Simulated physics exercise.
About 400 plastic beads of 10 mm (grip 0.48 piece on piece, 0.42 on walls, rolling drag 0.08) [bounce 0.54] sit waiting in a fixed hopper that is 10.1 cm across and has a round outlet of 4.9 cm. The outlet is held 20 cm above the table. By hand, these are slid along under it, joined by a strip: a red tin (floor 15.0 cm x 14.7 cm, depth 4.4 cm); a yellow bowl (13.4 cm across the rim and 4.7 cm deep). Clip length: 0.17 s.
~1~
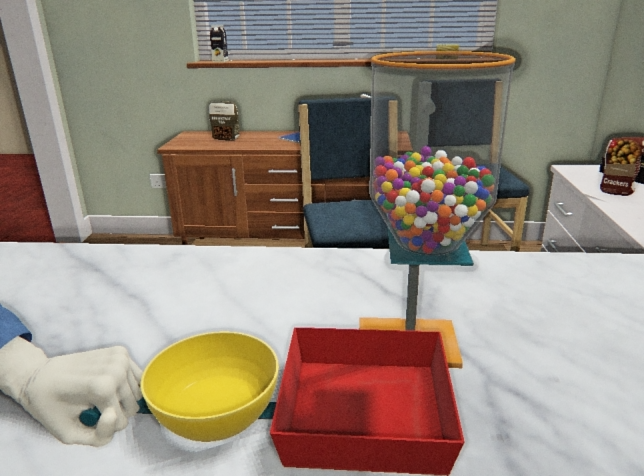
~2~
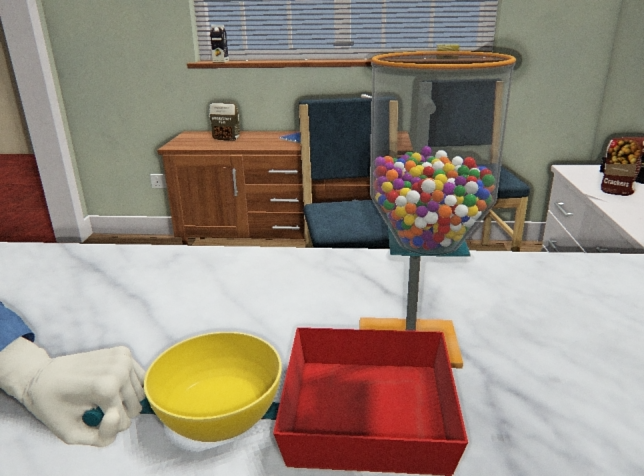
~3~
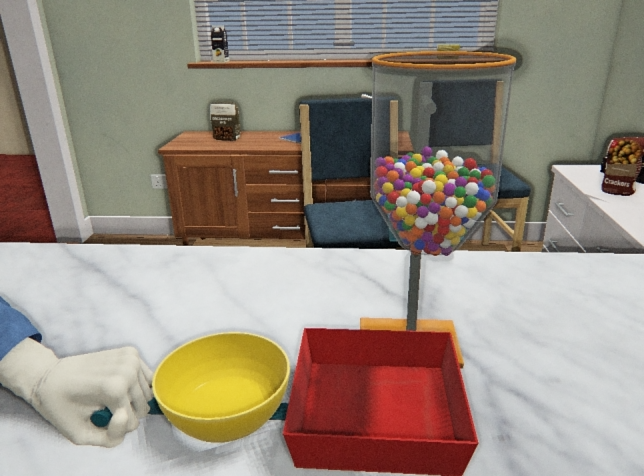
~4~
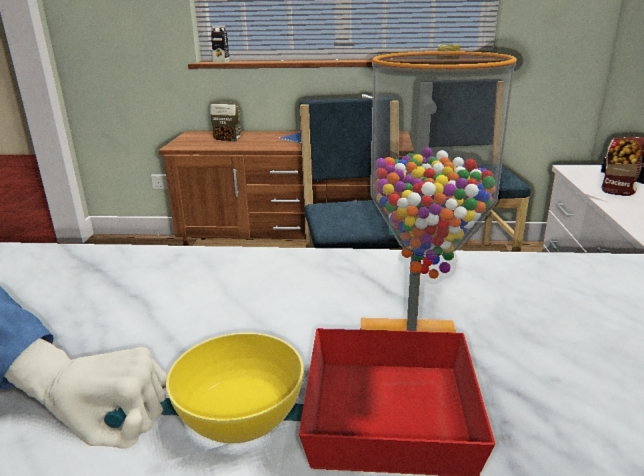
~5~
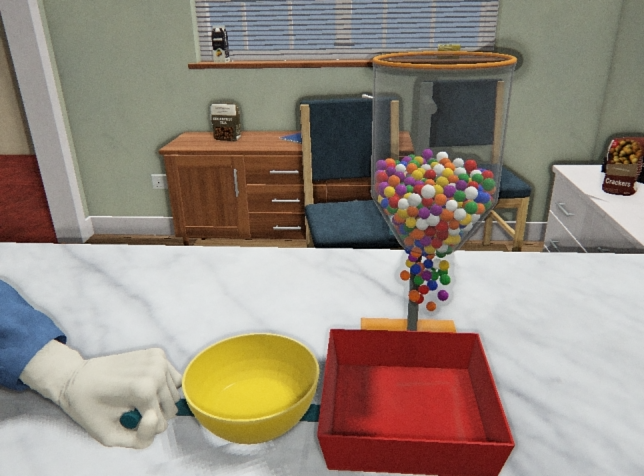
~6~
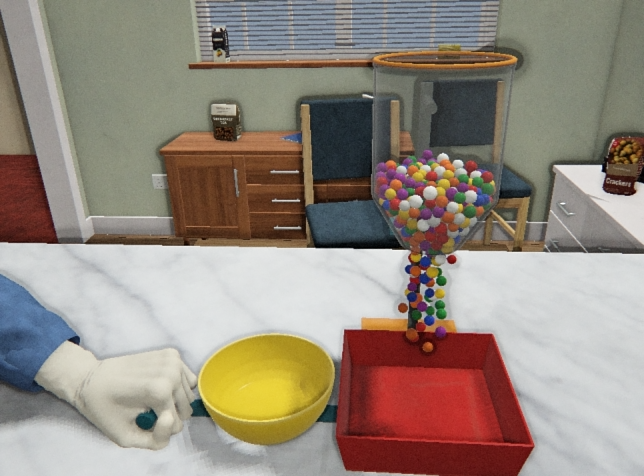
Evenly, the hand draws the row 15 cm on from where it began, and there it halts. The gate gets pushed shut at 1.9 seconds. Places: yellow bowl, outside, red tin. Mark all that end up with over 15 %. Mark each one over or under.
My marks are as follows: Yellow bowl - over; outside - under; red tin - over.
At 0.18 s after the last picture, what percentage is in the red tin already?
Share at that moment: Near 15 per cent.
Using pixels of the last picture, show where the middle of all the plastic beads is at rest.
(386, 407) or so.
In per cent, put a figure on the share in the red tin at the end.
Roughly 35 percent.
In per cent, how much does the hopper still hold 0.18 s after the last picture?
Roughly 70 per cent, I'd say.
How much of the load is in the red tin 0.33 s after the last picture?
Roughly 20 percent so far.
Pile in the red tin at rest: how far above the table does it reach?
I'd say close to 2.0 cm.
Then, 0.18 s after the last picture, red tin 15 %, hopper 70 %, in the air 10 %; middle of all pieces on or above the table near (435, 256).
Then, 0.33 s after the last picture, red tin 20 %, yellow bowl 15 %, hopper 55 %, in the air 10 %; middle of all pieces on or above the table near (441, 290).
Then, 0.47 s after the last picture, red tin 25 %, yellow bowl 25 %, hopper 40 %, in the air 10 %; middle of all pieces on or above the table near (434, 322).
Then, 0.61 s after the last picture, red tin 25 %, yellow bowl 35 %, hopper 25 %, in the air 15 %; middle of all pieces on or above the table near (427, 349).
In the end, outside 5 %, red tin 35 %, yellow bowl 65 %, hopper 0 %.
